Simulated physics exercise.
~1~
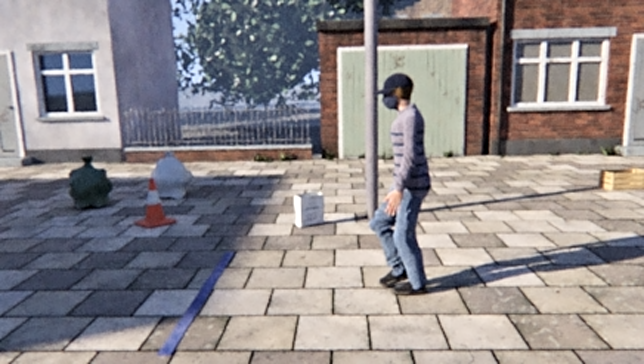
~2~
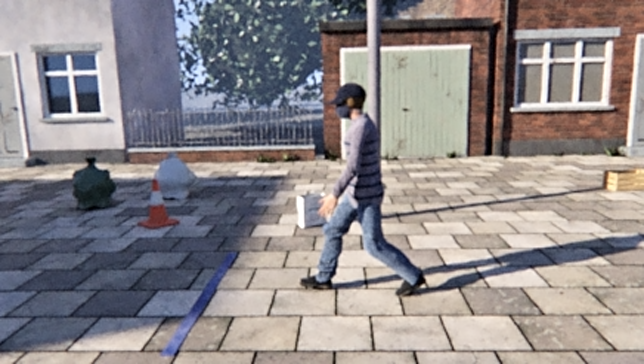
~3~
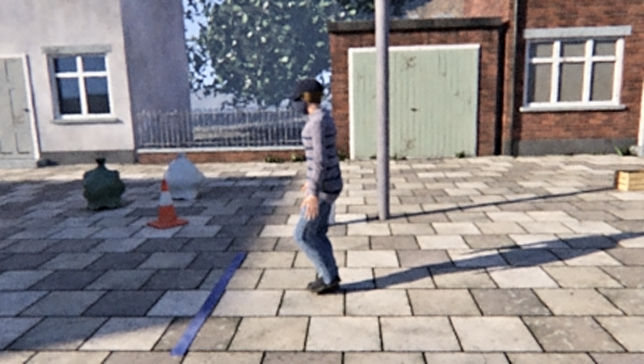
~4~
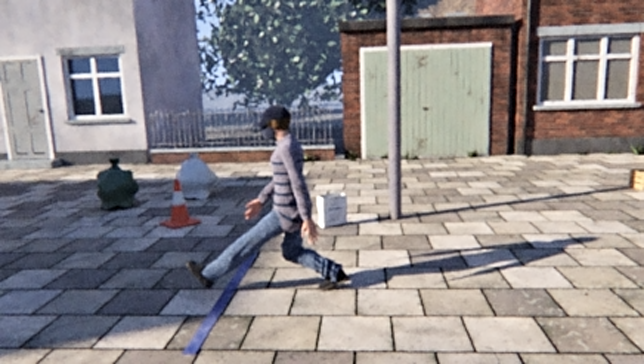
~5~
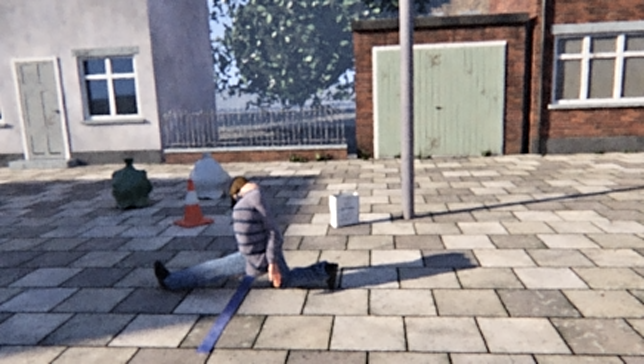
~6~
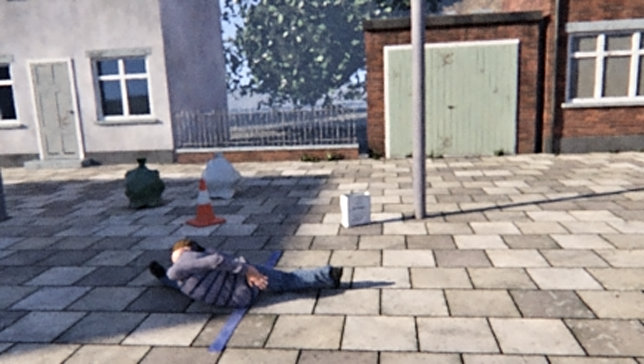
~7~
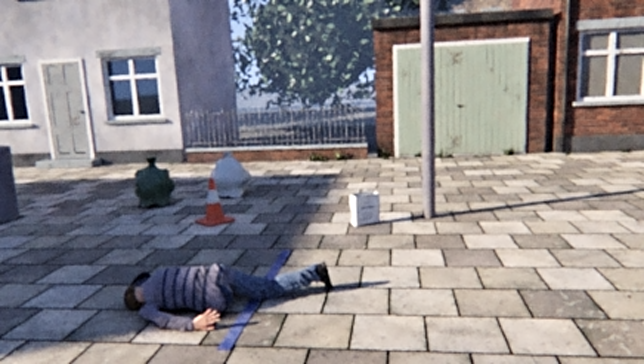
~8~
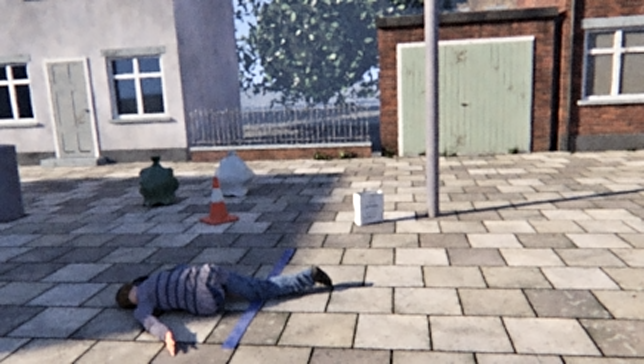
On a paved street, a capped person walks left, falls, and lies across a blue strip.
